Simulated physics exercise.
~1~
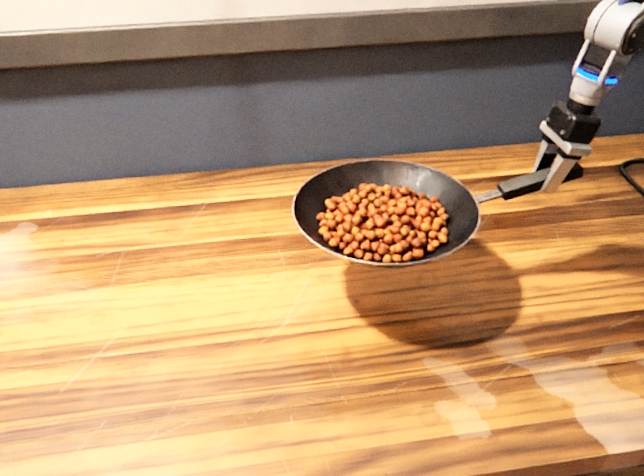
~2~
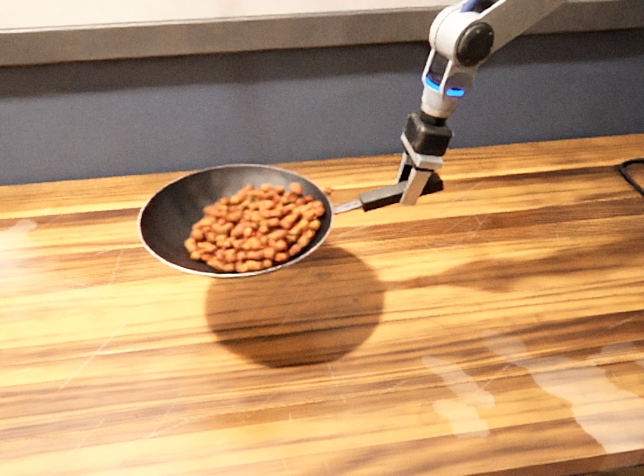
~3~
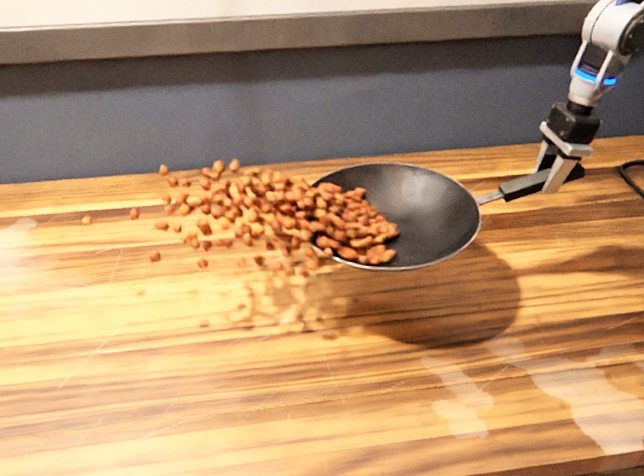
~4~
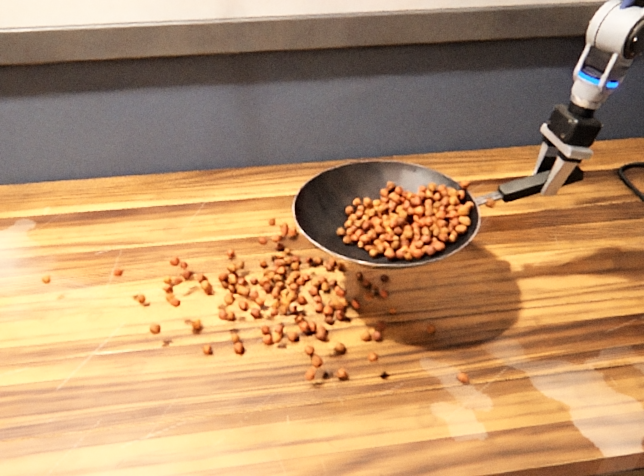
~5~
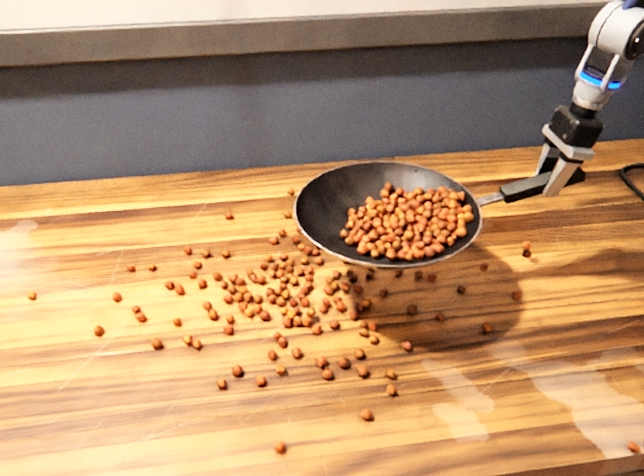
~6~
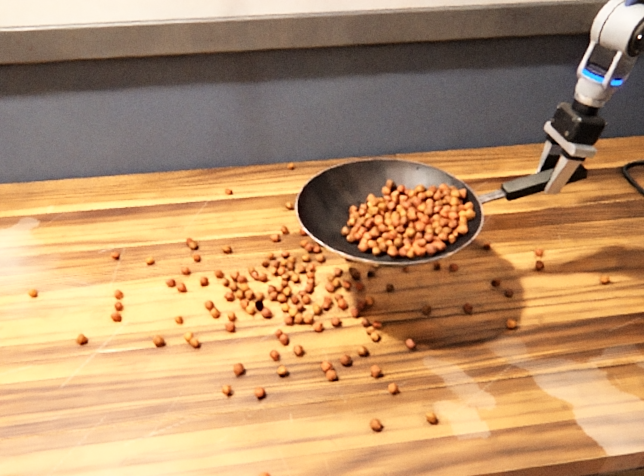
A robot arm holding a wok of hazelnuts above a wooden table moves it left, then swings it back right, and many nuts fly out over the left rim. They scatter and roll across the tabletop while the rest stay heaped in the wok, which is held still.
